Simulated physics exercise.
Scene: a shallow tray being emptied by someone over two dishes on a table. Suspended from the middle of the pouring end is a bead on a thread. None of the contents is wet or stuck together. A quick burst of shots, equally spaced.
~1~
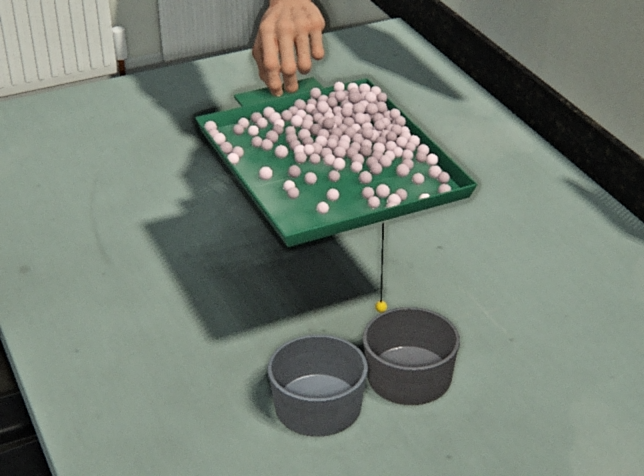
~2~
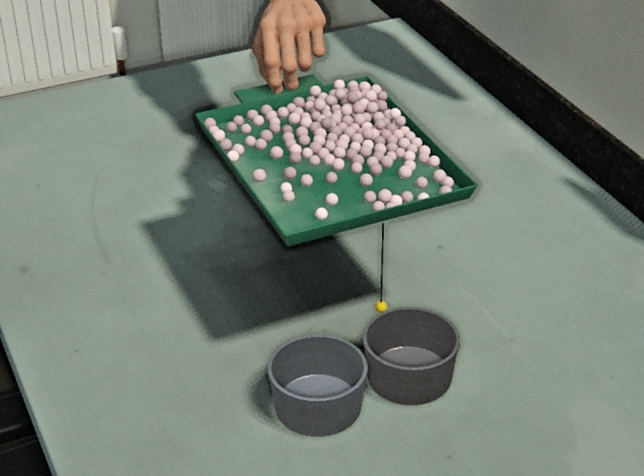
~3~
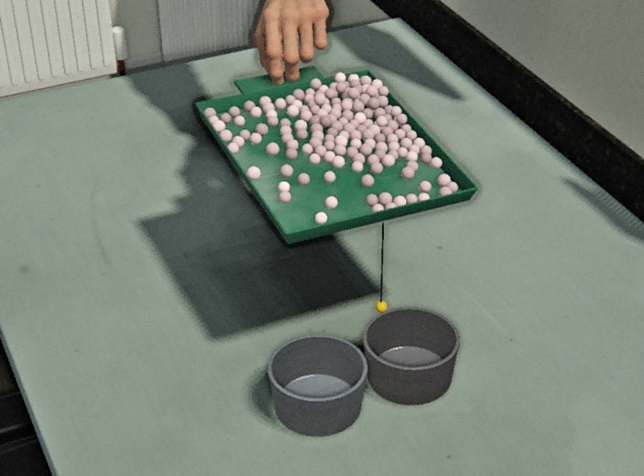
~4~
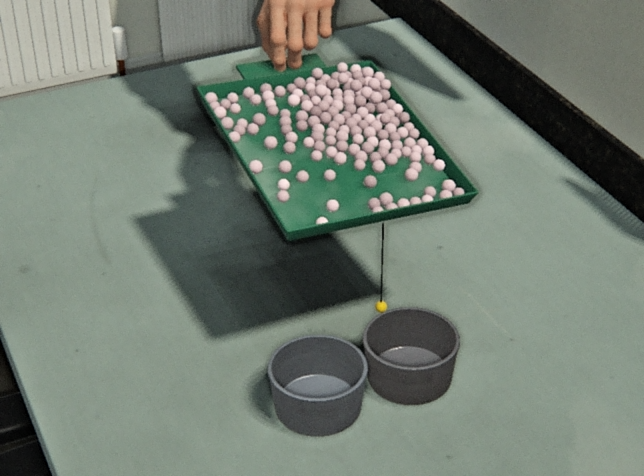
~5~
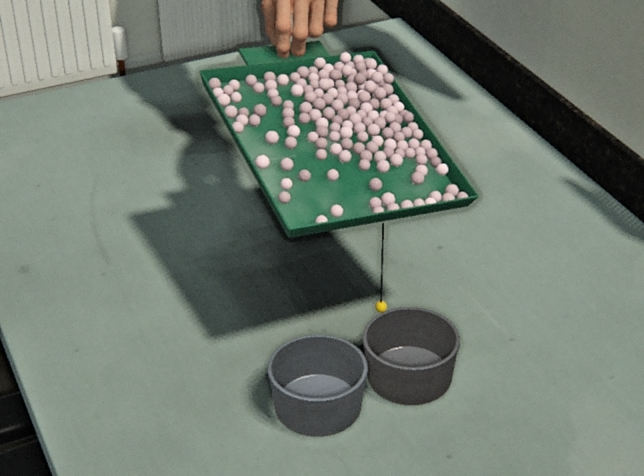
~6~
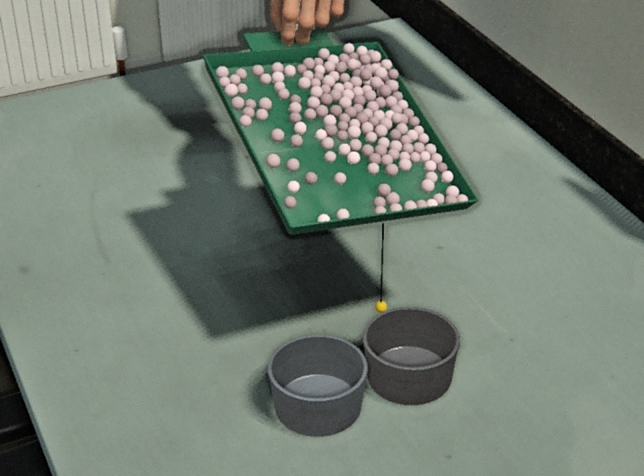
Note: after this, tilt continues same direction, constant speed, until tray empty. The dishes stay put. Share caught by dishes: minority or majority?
Looks like the dishes end up with a minority of it in the end.
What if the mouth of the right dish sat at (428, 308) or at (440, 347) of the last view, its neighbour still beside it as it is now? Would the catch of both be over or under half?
Held in all, by try: A smaller portion, then a smaller portion.
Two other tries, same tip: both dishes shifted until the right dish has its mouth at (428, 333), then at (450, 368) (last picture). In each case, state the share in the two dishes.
Respectively 30 % and 0 %.
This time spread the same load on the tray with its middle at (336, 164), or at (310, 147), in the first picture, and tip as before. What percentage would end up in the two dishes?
It would be about 20 per cent for the first and about 20 per cent for the second.
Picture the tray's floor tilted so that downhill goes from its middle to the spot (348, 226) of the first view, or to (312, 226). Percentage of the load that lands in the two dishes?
Near 80 % and 60 %.
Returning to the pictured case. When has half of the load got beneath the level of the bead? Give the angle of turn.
75° or so.
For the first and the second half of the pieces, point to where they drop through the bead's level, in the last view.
(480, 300) first, (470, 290) later.
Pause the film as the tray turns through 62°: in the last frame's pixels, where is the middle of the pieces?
Somewhere around pixel (447, 207) in the last picture.
Shortly afterwards, tray tipped steeply; near two thirds on the tray; only a few in the right dish; a little outside both; near a quarter in the air.
Next, tray tipped past a quarter turn; only a few on the tray; near a quarter in the right dish; the bulk outside both; only a few in the air.
Some moments later, tray tipped past a quarter turn; near a quarter in the right dish; the bulk outside both.
In the end, tray tipped past a quarter turn; none at all in the left dish; near a quarter in the right dish; the bulk outside both.
